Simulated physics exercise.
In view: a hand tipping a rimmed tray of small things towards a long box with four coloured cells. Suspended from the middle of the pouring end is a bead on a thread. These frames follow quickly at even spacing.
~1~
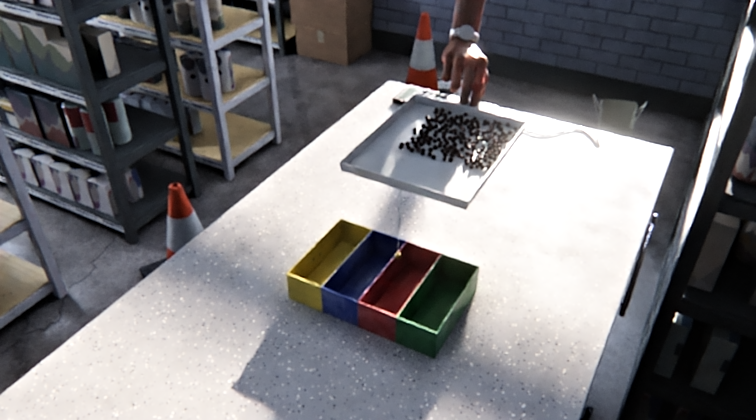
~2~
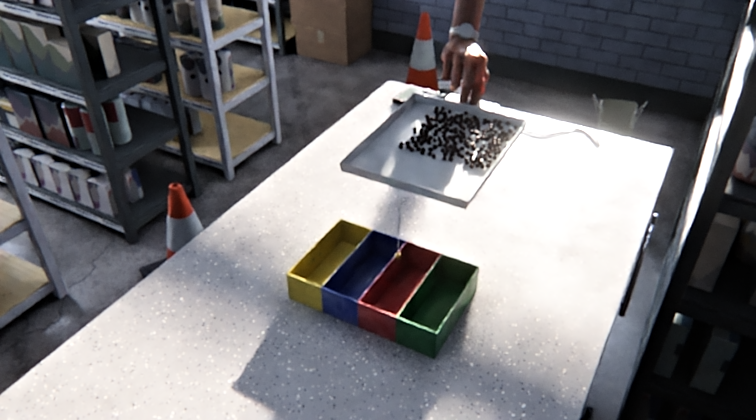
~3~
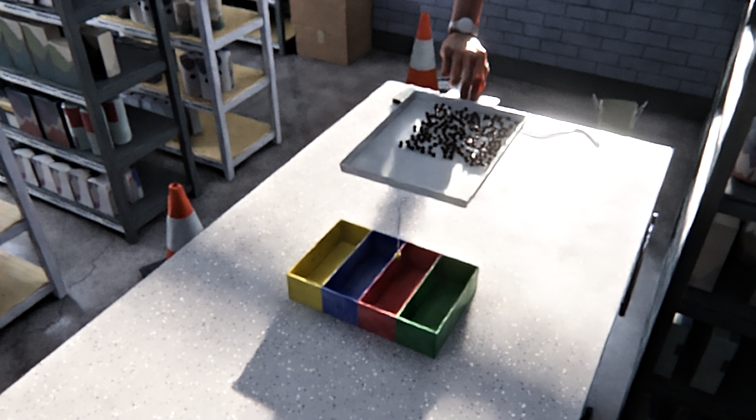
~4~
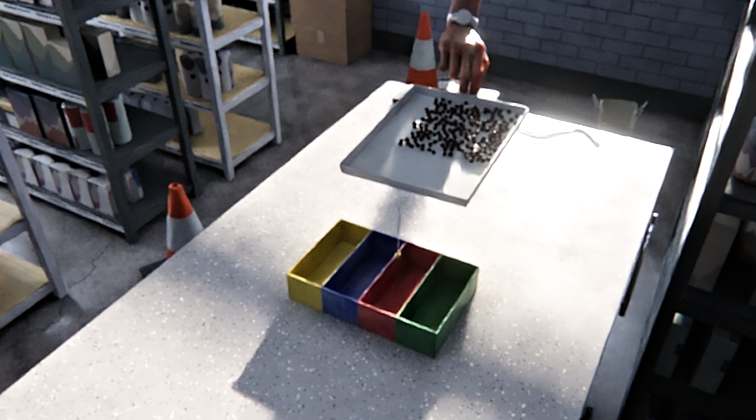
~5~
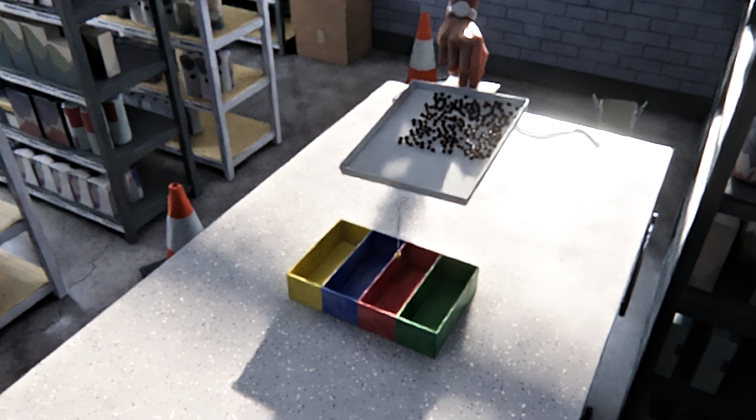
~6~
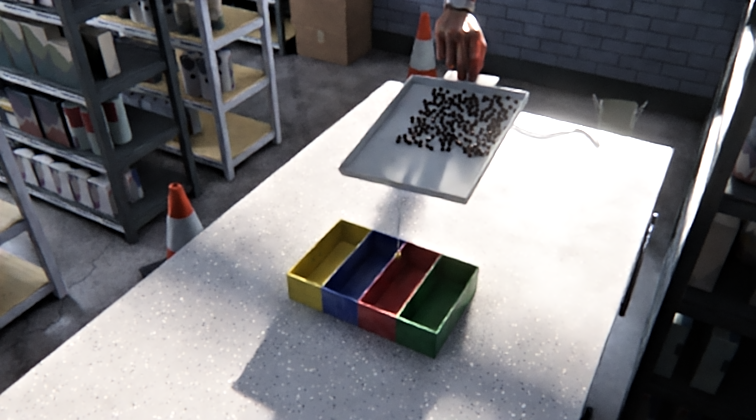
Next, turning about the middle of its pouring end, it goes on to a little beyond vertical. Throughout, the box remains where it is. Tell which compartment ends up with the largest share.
The yellow compartment ends up with the largest share.
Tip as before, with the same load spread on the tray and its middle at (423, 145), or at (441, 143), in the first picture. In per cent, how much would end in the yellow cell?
About 70 % and 70 %.
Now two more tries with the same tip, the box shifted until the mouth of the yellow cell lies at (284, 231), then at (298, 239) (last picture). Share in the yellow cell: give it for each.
Roughly 0% the first time and 0% the second time.
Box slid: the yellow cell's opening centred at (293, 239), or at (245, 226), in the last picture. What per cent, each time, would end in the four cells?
You'd see roughly 100 per cent first and roughly 90 per cent second.
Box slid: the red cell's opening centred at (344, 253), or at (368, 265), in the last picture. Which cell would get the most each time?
In order: The red one, the cell in blue.
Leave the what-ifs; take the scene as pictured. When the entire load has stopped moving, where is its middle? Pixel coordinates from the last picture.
Once nothing moves, the middle sits near (335, 275).
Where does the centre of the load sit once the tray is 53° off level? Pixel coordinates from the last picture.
Somewhere near pixel (367, 174).
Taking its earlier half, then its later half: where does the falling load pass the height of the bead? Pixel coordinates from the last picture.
Near (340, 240) and later near (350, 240).
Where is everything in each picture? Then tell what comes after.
The first frame shows corners of the pouring end at (341, 161) and (467, 200), level; middle of the load at (458, 137), allspice berries; bead on its thread at (398, 256); yellow cell at (305, 290); blue cell at (340, 304); red cell at (377, 319); green cell at (416, 335).
The second frame shows corners of the pouring end at (341, 162) and (467, 200), level; middle of the load at (458, 136).
The third frame shows corners of the pouring end at (340, 163) and (467, 199), tipped barely, lowest at the left corner; middle of the load at (458, 133).
The fourth frame shows corners of the pouring end at (340, 164) and (466, 198), tipped a little, lowest at the left corner; middle of the load at (458, 128).
The fifth frame shows corners of the pouring end at (340, 165) and (466, 197), tipped a little, lowest at the left corner; middle of the load at (458, 124).
The sixth frame shows corners of the pouring end at (340, 167) and (465, 196), tipped a little, lowest at the left corner; middle of the load at (456, 120); yellow cell at (305, 290); blue cell at (340, 304); red cell at (377, 319); green cell at (416, 335).
Soon, tray tipped steeply; most on the tray; a small part in the yellow cell; a stray few in the blue cell; a small part falling or outside the box.
A while on, tray tipped right over; about two thirds on the tray; about a quarter in the yellow cell; a small part in the blue cell; a stray few in the red cell; a small part falling or outside the box.
Towards the end, tray tipped past a quarter turn; about two thirds in the yellow cell; about a quarter in the blue cell; a stray few in the red cell; a stray few falling or outside the box.
Finally, tray tipped past a quarter turn; about two thirds in the yellow cell; about a quarter in the blue cell; a stray few in the red cell; none in the green cell; a stray few outside the box.
